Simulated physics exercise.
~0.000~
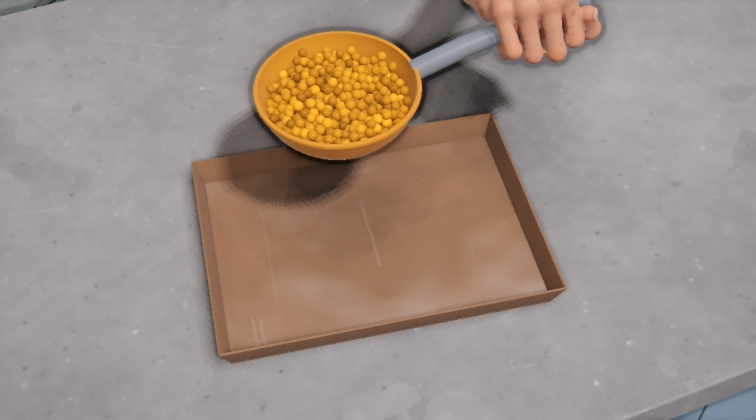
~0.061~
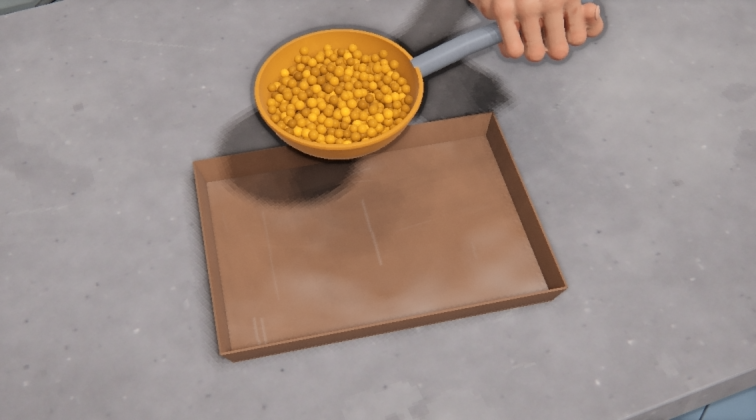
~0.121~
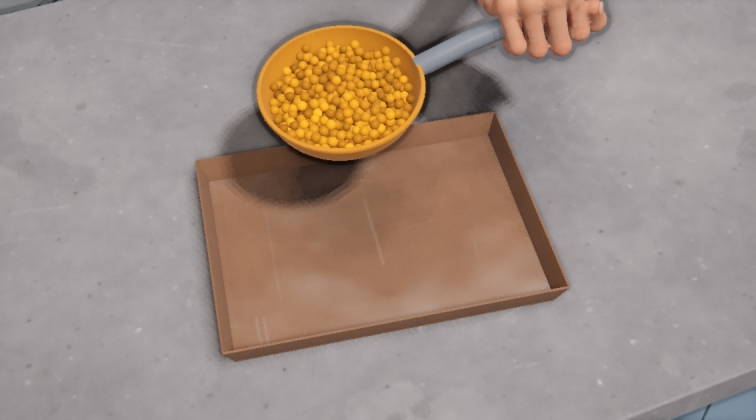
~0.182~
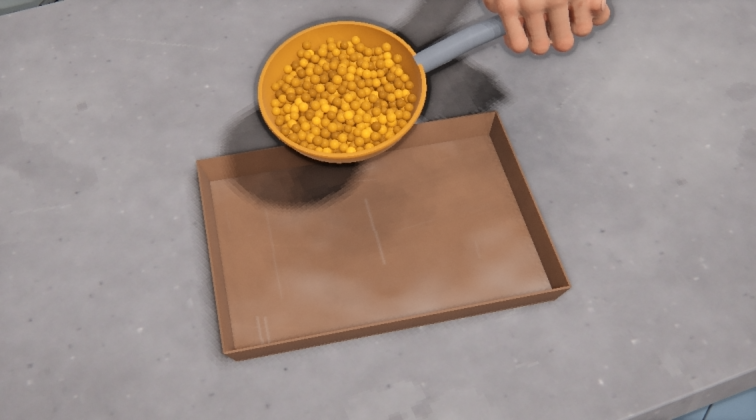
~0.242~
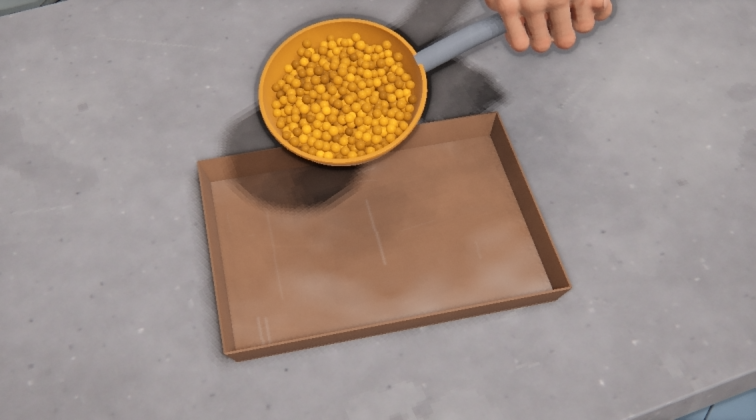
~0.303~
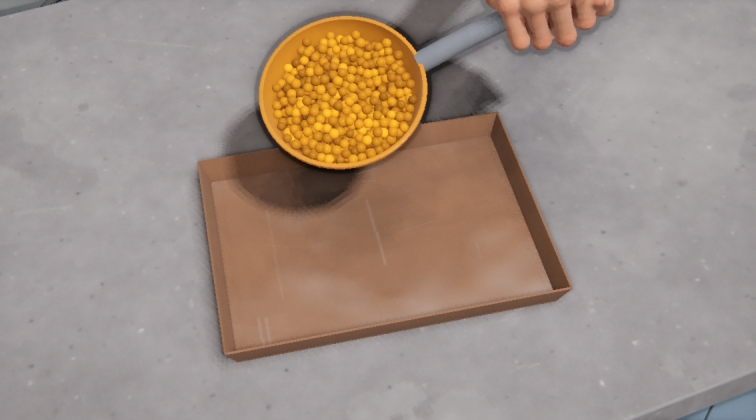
The clip opens on a hand holding an orange ladle with a gray handle, full of yellow dried corn kernels, above the back of an empty brown tray on a gray countertop. The ladle stays nearly level at first, then gradually tilts toward the front left, while the kernels remain inside.
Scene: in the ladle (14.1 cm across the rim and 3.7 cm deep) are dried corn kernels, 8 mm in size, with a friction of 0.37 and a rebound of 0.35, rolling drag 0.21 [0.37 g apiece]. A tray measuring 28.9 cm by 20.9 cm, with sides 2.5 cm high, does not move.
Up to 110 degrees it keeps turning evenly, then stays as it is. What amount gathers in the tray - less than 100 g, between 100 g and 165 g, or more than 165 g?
The amount tops the middle band.
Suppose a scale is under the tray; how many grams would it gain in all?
About 190 g.
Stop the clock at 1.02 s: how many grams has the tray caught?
Near 40 g.
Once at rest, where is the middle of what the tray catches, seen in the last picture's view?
Close to pixel (340, 235) of the final picture.
After 0.69 s, tilt 52 degrees; 0 g in the tray, ladle holds 100 %.
After 1.02 s, tilt 79 degrees; 42 g in the tray, ladle holds 65 %.
Then, at 1.32 s, tilt 104 degrees; 181 g in the tray, ladle holds 5 %.
After 1.61 s, tilt 110 degrees; 192 g in the tray, ladle holds 0 %.
By 1.9 s all is still; 192 g in the tray, ladle holds 0 %.
